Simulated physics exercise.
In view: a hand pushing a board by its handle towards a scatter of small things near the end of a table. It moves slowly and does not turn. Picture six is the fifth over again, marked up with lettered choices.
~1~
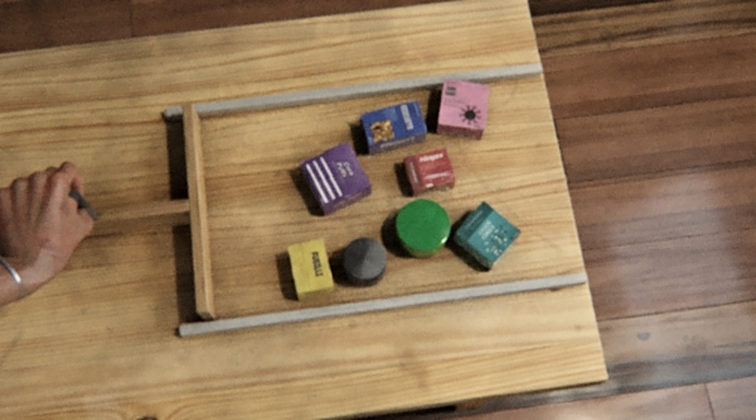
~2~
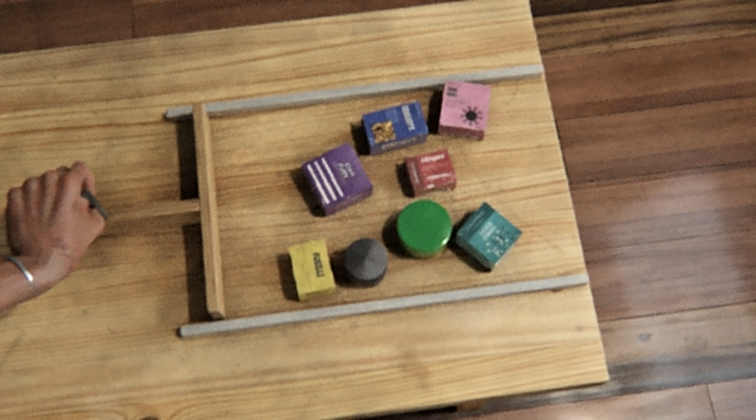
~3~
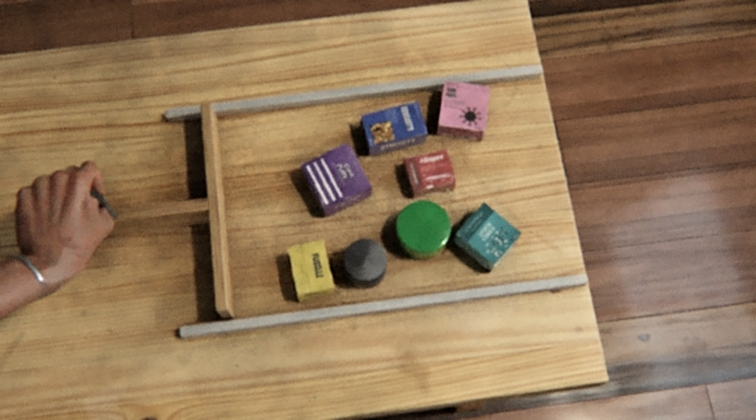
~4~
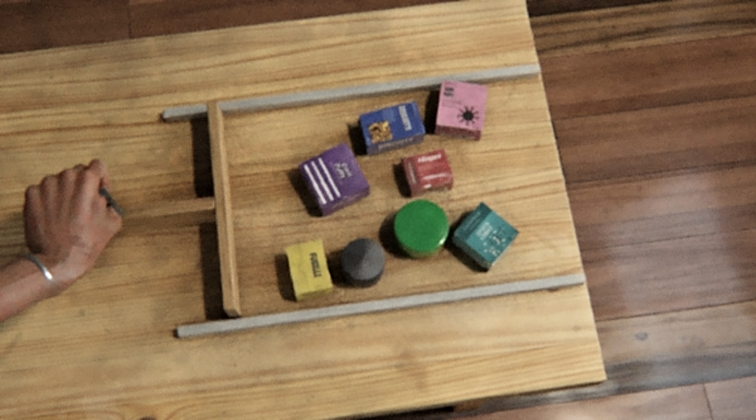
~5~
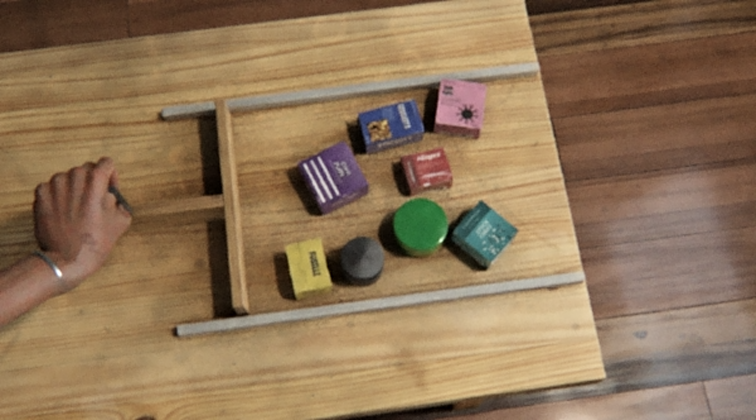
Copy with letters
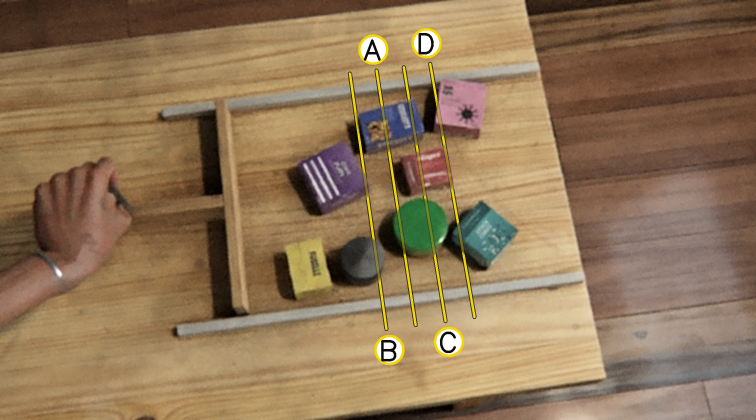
The video shows a hand holding the handle of a wooden board on a table and pushing it slowly a short way to the right, between two strips, towards scattered colourful packets, boxes and tins, which stay still.
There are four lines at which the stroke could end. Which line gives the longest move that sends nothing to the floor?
Up to line D.
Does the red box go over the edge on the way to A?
By then, no.
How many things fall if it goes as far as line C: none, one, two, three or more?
By then, none.
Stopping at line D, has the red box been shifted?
By then, yes.
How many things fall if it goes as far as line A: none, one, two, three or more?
In all, none.
On the marked copy, A at (395, 192); B at (367, 195); C at (424, 188); D at (451, 185).
Taking D. A third of the way, board (309, 189); yellow packet (343, 265); black tin (384, 259).
Two thirds of the way, board (390, 178); turquoise packet (513, 243); pink packet (469, 109).
When it is over, board (449, 171); turquoise packet (567, 239); pink packet (524, 110); nothing has fallen.
As for the rest, A is safe but short; B is safe but short; C is safe but short.
